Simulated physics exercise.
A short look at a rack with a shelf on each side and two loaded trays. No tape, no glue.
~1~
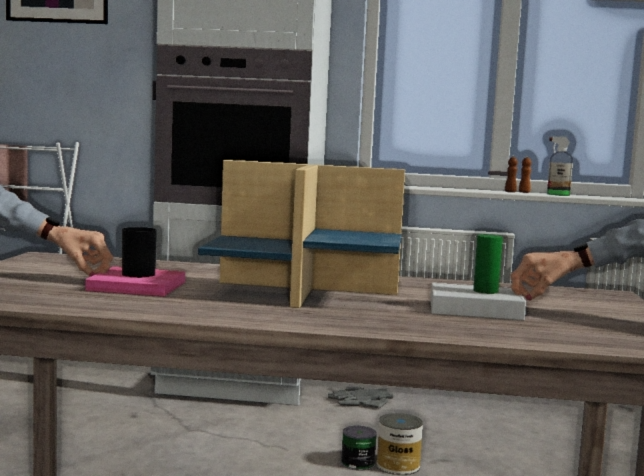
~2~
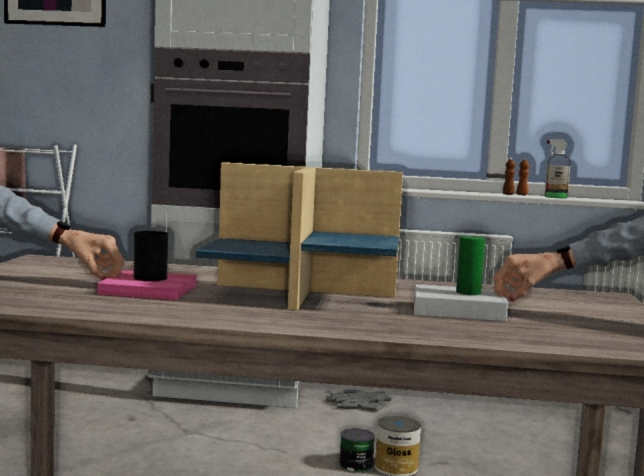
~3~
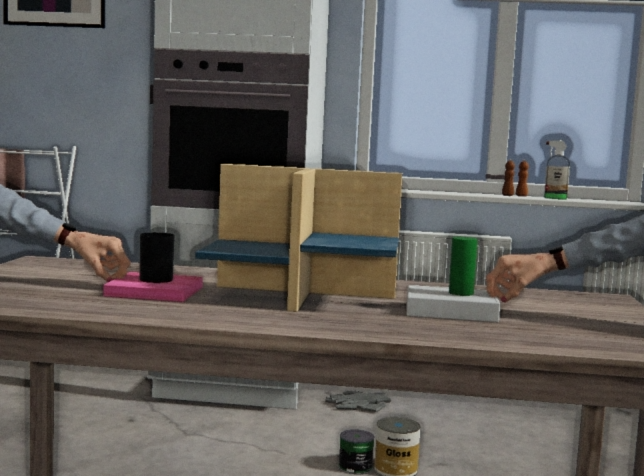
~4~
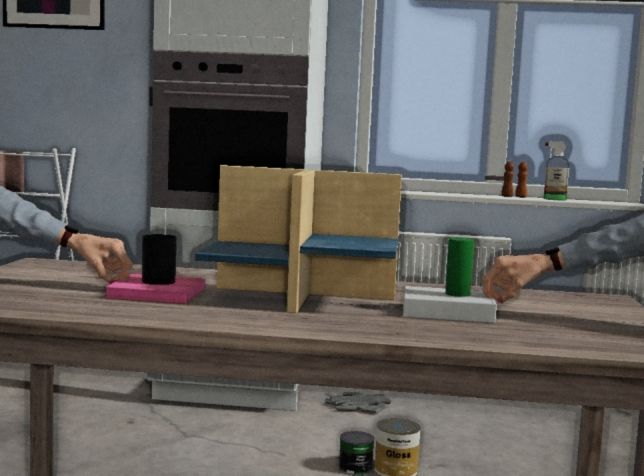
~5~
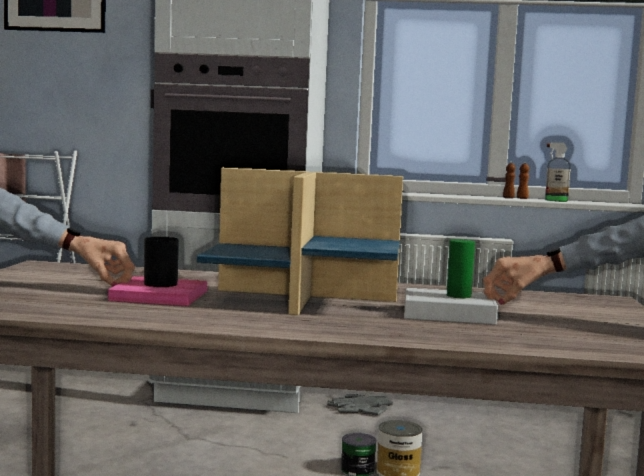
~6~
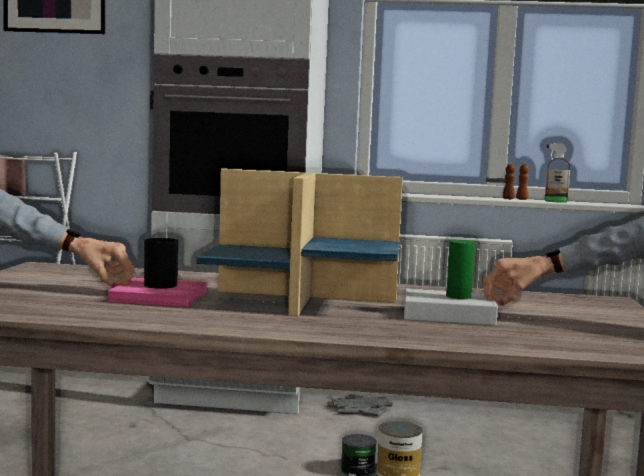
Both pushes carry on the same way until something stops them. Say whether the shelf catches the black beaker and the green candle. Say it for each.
In the end the black beaker is knocked back; the green candle is knocked back.
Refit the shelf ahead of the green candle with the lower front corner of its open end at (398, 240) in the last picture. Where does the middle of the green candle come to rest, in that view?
Resting at (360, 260).
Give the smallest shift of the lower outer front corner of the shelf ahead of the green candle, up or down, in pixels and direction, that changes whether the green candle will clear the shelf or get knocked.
About 16 pixels up.
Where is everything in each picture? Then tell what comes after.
The first picture shows hands sliding the things forward; black beaker (139, 252); green candle (488, 264); white tray (476, 301).
The second picture shows hands sliding the things forward; green candle (471, 265); shelf (303, 236).
The third picture shows hands sliding the things forward; black beaker (157, 257); pink board (155, 286).
The fourth picture shows hands sliding the things forward; green candle (459, 267); white tray (448, 304).
The fifth picture shows hands sliding the things forward; black beaker (161, 262); shelf (303, 240).
The sixth picture shows hands sliding the things forward; black beaker (161, 263); green candle (460, 269); pink board (159, 292).
Then, 1.74 s after the last picture, black beaker pushed back on its carrier near (190, 265); green candle tipped 23° from how it was near (407, 264).
Then, 2.20 s after the last picture, black beaker tipped 23° from how it was near (193, 265); green candle upside down near (426, 289).
At rest, the black beaker strikes the shelf, near (164, 281); the green candle strikes the shelf, near (421, 292).
